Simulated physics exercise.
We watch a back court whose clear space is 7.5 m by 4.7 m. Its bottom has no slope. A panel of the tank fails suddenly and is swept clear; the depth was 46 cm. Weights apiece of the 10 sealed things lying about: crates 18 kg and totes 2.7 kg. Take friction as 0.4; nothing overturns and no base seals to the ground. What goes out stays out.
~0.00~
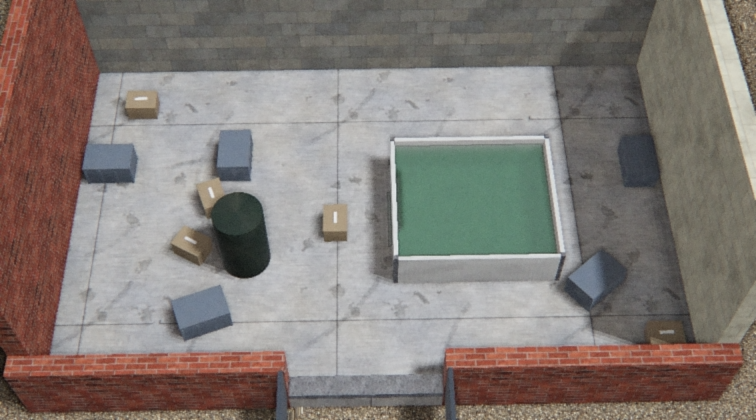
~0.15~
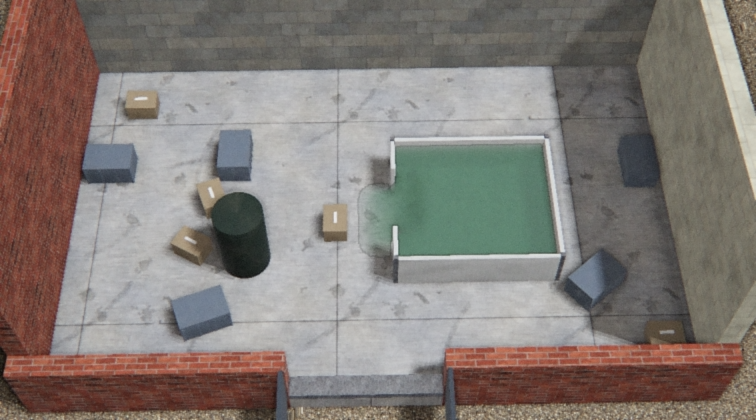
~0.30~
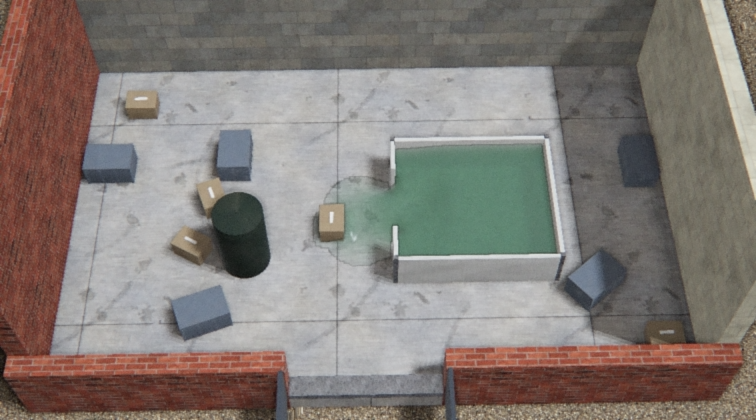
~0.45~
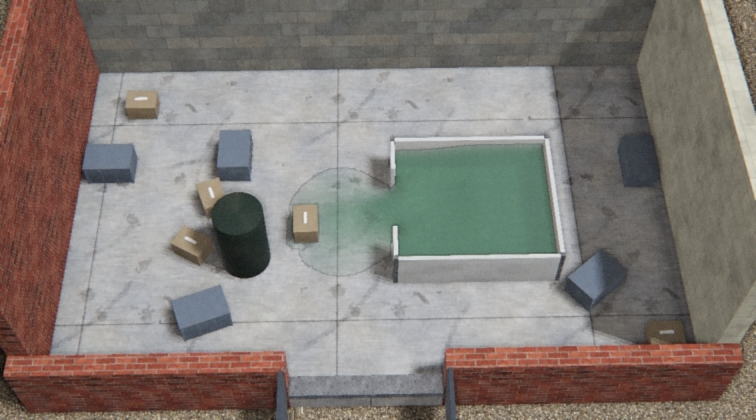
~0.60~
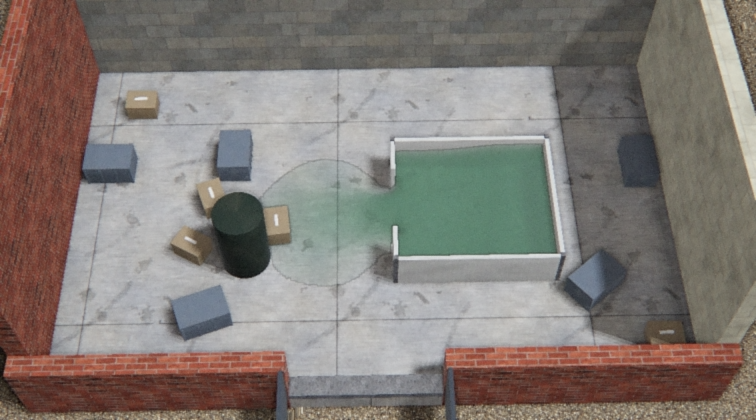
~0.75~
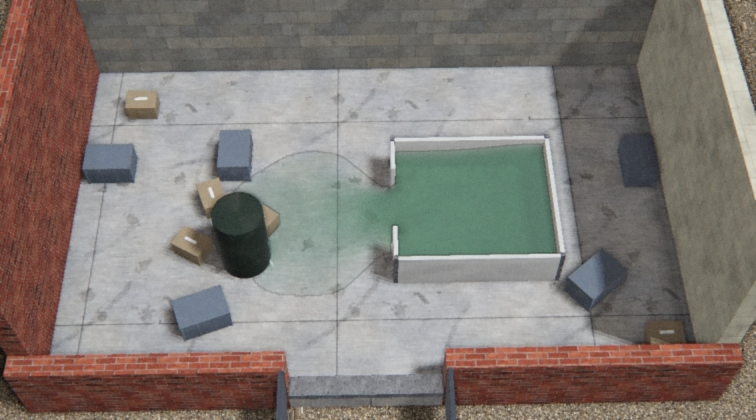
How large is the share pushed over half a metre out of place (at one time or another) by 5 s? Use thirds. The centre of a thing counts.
Share: Between one and two thirds.
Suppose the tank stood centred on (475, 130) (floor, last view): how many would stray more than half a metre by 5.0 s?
Then 5.
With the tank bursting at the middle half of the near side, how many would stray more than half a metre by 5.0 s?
Then 2.
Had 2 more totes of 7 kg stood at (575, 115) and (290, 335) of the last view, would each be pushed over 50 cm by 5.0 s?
In that order: Short of it, over.
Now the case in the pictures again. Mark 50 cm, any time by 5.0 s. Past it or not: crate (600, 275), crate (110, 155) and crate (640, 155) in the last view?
In that order: Short of it, past it, short of it.
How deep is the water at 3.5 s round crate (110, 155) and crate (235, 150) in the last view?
Roughly 13 and 15 cm.
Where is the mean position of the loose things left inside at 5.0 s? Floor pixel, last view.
Around (287, 231).
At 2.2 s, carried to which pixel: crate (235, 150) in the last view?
Around (163, 131).
After 1.1 s 1 of 10 are over 50 cm from their spots; 1 afloat.
After 2.2 s 3 of 10 are over 50 cm from their spots; 2 afloat.
After 3.5 s 5 of 10 are over 50 cm from their spots; 5 afloat.
After 5.0 s 6 of 10 are over 50 cm from their spots, and 6 have been at some point; 6 afloat.
